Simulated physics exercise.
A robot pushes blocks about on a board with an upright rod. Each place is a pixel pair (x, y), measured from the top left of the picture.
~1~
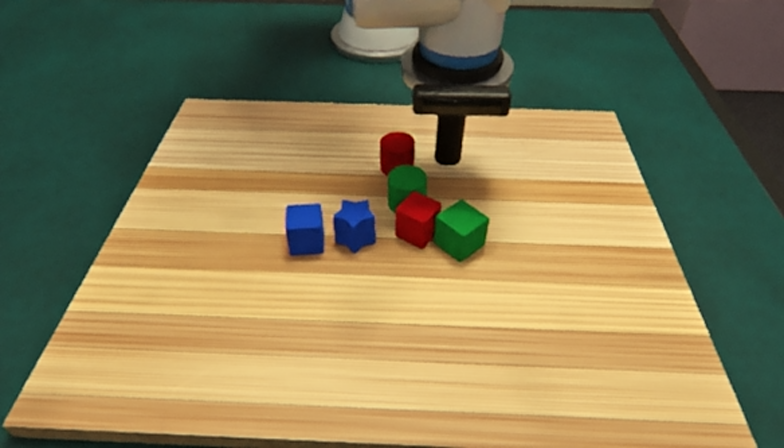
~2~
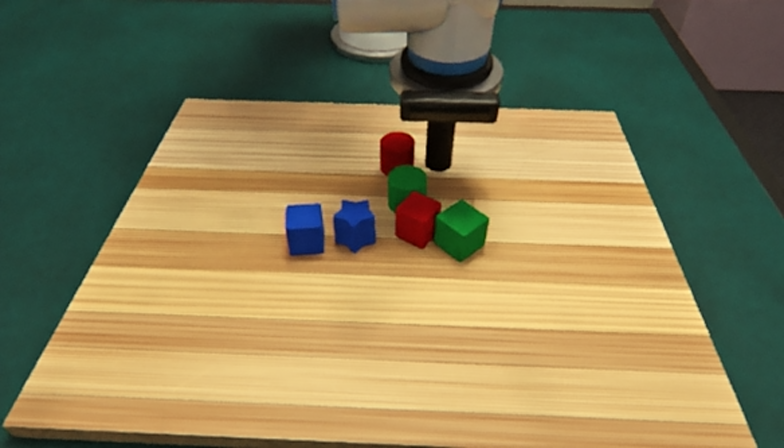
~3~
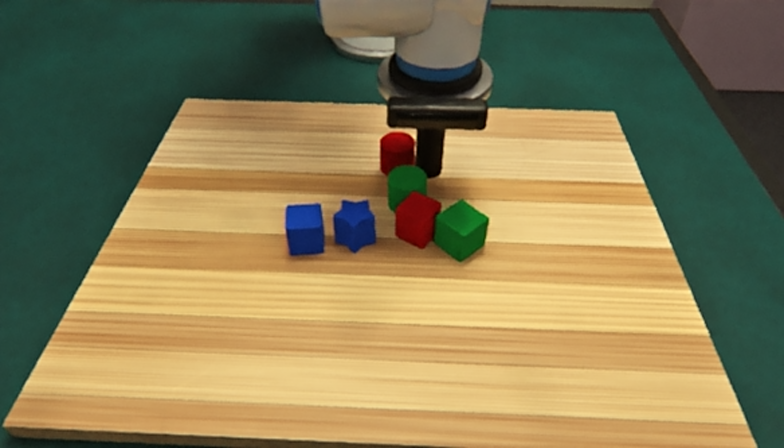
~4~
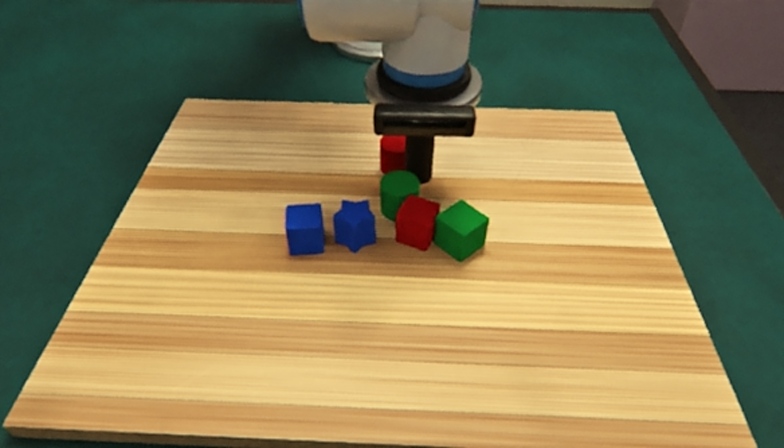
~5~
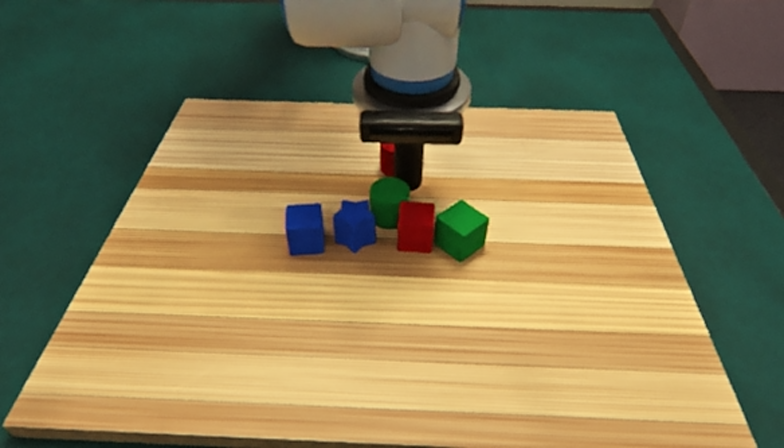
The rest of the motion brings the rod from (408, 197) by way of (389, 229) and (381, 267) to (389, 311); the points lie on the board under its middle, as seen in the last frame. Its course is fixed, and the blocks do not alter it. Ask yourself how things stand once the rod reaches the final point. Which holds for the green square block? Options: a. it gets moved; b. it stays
b - it stays.
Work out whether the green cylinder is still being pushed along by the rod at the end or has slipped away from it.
Beside or behind.
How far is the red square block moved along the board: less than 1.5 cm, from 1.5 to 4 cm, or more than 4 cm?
From 1.5 to 4 cm.
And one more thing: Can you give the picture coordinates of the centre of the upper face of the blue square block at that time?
The point I'd pick in the picture is (282, 220).
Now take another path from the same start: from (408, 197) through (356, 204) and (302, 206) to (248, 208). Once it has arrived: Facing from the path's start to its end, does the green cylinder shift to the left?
Yes, I think so.
What follows on the original path. One third of the way, rod at (389, 214); blue square block at (292, 219), turned 20° clockwise; blue star-shaped block at (325, 228); green cylinder at (361, 219); red square block at (416, 219), turned 30° anticlockwise.
Two thirds of the way, rod at (381, 252); blue square block at (282, 220), turned 45° clockwise; blue star-shaped block at (305, 241), turned 25° clockwise; green cylinder at (343, 249); red square block at (416, 231), turned 95° anticlockwise.
At the end, rod at (389, 296); blue square block at (282, 220), turned 45° clockwise; blue star-shaped block at (305, 241), turned 30° clockwise; green cylinder at (343, 256); red square block at (416, 231), turned 95° anticlockwise; green square block in place.
